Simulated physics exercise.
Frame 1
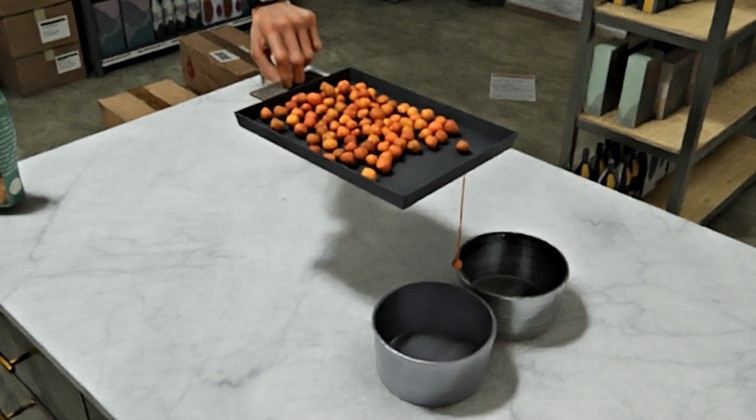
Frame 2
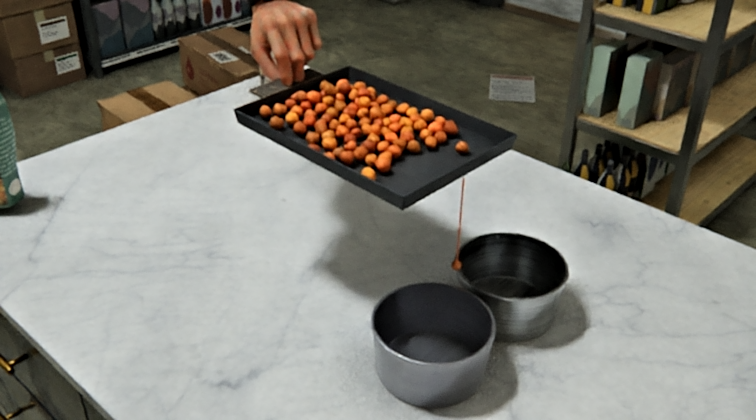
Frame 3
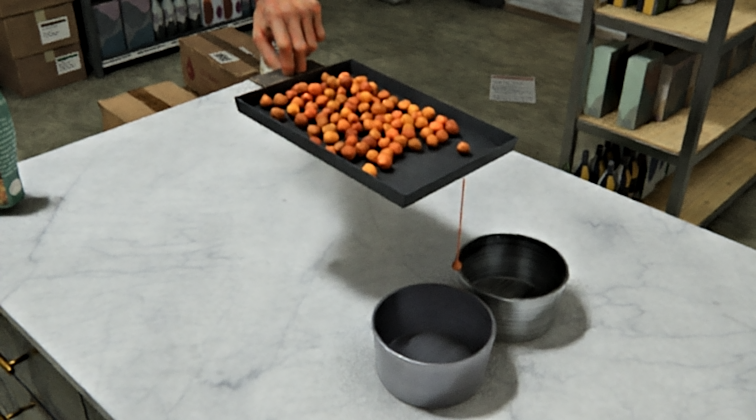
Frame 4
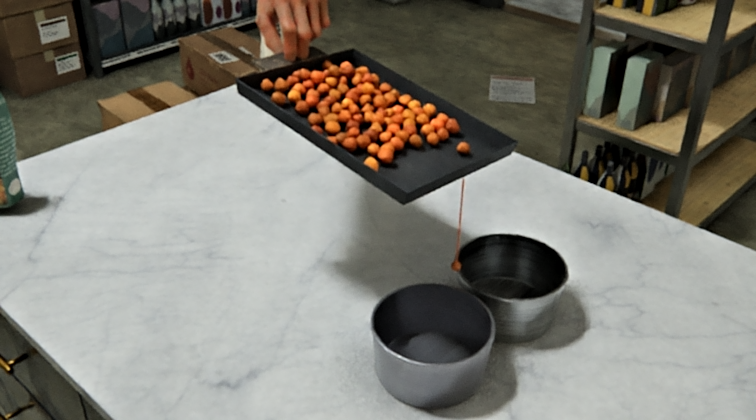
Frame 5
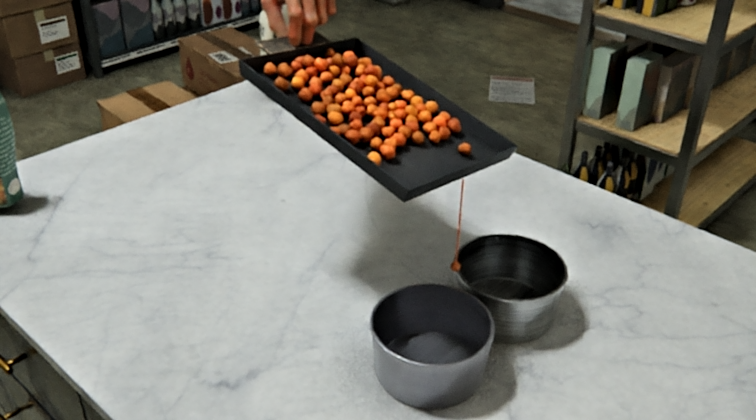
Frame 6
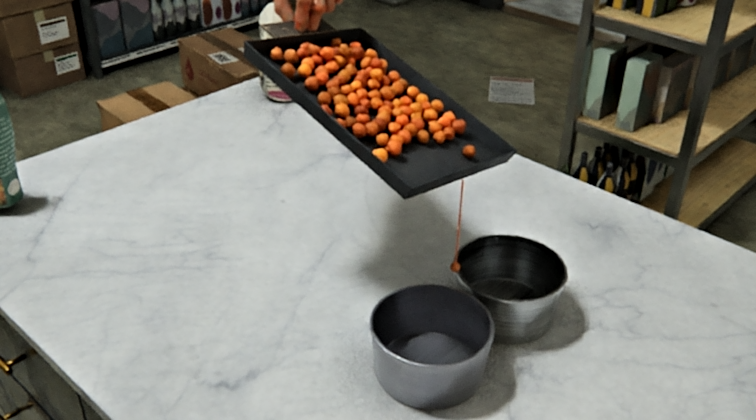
On a marble-topped counter, a hand gripped the far end of a dark tray of small orange-brown pieces and gradually raised it, slanting the tray toward two metal bowls and dipping its right corner.
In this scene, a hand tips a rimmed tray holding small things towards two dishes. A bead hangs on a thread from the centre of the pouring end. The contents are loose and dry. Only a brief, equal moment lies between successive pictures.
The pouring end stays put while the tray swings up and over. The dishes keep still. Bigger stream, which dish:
Most of the load heads over to the right dish, I'd guess.
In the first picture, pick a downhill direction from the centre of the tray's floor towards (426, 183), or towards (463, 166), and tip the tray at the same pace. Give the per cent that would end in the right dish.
The first gives 0 %, the second 40 %.
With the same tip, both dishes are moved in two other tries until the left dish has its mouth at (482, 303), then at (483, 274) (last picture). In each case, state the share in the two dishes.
It would be roughly 70 per cent in the first placement and roughly 70 per cent in the second.
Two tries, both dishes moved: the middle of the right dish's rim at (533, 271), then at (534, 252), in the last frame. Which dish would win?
In order of the tries: The dish on the right side, then the dish on the right side.
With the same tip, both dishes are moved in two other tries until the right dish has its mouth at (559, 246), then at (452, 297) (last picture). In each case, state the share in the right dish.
Trial 1 near 50 percent, trial 2 near 10 percent.
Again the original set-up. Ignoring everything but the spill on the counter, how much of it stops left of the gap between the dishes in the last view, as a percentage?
Close to 10 per cent of the spill, I think.
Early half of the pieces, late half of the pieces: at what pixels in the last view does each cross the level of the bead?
I'd say close to (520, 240) at first and close to (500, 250) later on.
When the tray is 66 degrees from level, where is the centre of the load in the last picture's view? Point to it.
Near the pixel (467, 108).
Just after the last frame, tray tipped steeply; almost all on the tray; just a few in the right dish; just a few in the air.
A moment on, tray tipped past a quarter turn; roughly two thirds on the tray; about a tenth in the right dish; roughly a quarter in the air.
Further on, tray tipped past a quarter turn; the larger part in the right dish; roughly a quarter outside both.
When it is over, tray tipped past a quarter turn; not one in the left dish; the larger part in the right dish; roughly a quarter outside both.
